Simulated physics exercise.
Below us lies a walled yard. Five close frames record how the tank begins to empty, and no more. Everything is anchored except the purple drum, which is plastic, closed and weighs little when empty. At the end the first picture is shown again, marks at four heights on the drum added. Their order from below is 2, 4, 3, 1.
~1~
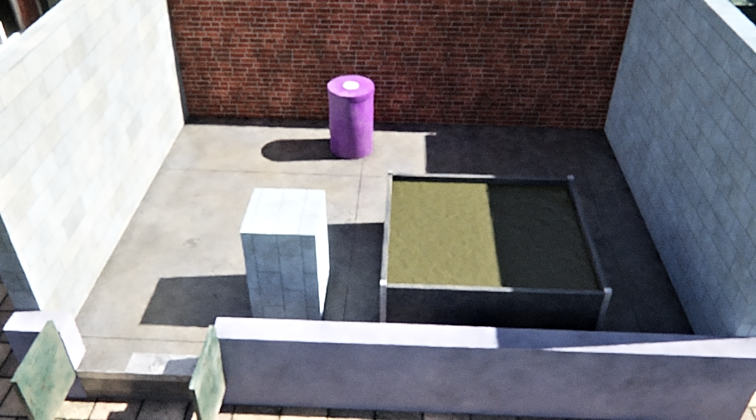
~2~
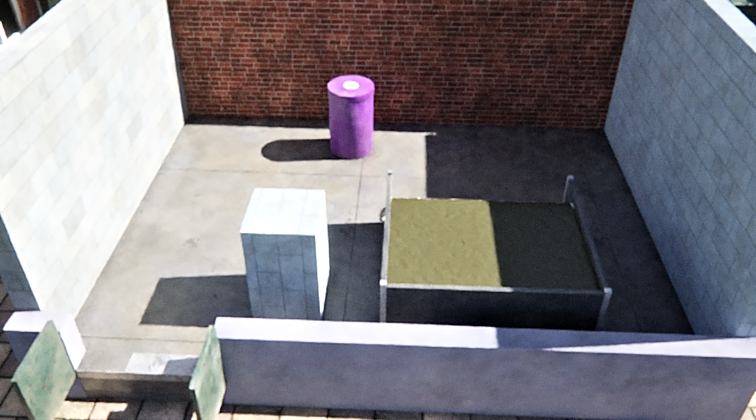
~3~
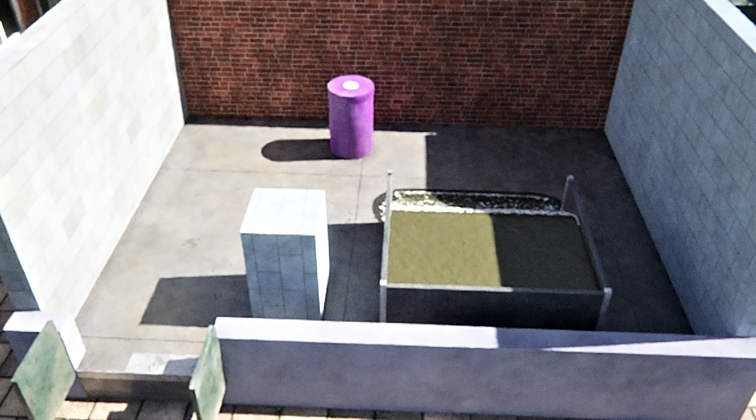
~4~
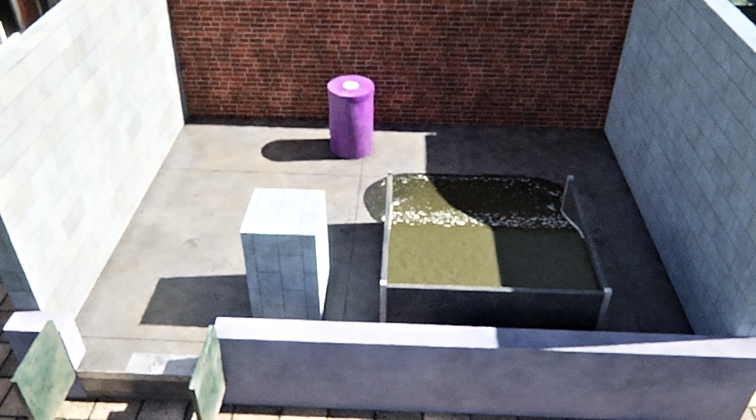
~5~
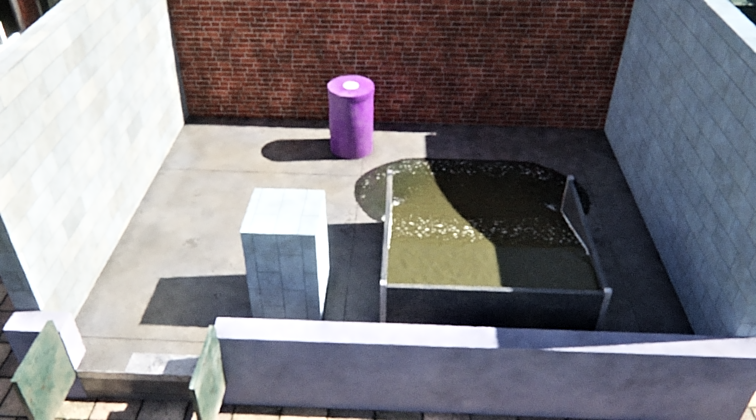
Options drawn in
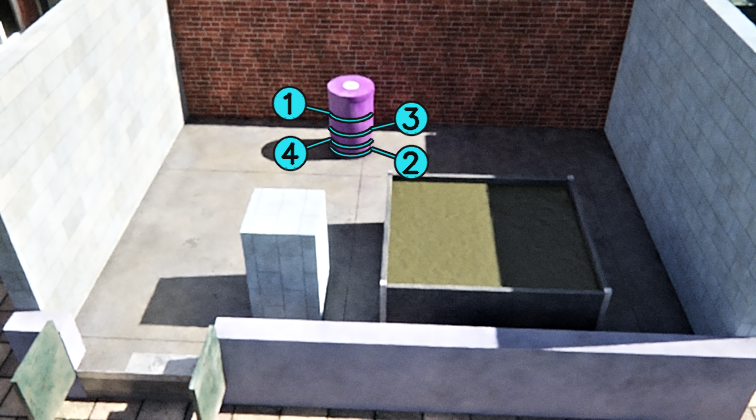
A tank in a walled yard loses its back wall and murky water spreads out behind it.
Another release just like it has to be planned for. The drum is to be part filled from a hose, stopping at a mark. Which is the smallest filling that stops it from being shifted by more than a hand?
Go for 3.
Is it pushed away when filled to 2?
Yes, that goes wrong.
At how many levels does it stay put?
Two.
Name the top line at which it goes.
4.
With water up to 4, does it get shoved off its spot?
Yes.
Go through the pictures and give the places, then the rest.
The first picture shows lid of the purple drum at (350, 86); tank full, its middle at (486, 233); open gate at (145, 319).
In the second picture, water covers 3 % of the ground, mostly out of sight from here.
In the third picture, water covers 6 % of the ground, mostly out of sight from here.
In the fourth picture, 10 % of the ground under water, its edge towards the drum at (379, 192).
The fifth picture shows lid of the purple drum at (350, 86); 15 % of the ground under water, its edge towards the drum at (381, 170).
In cyan, 1 at (349, 120); 2 at (350, 155); 3 at (349, 135); 4 at (350, 147); from the bottom up 2, 4, 3, 1.
With 1, it does not move.
With 2, it is pushed about 6 times its own width away.
With 3, it does not move.
With 4, it is pushed about its own width away.
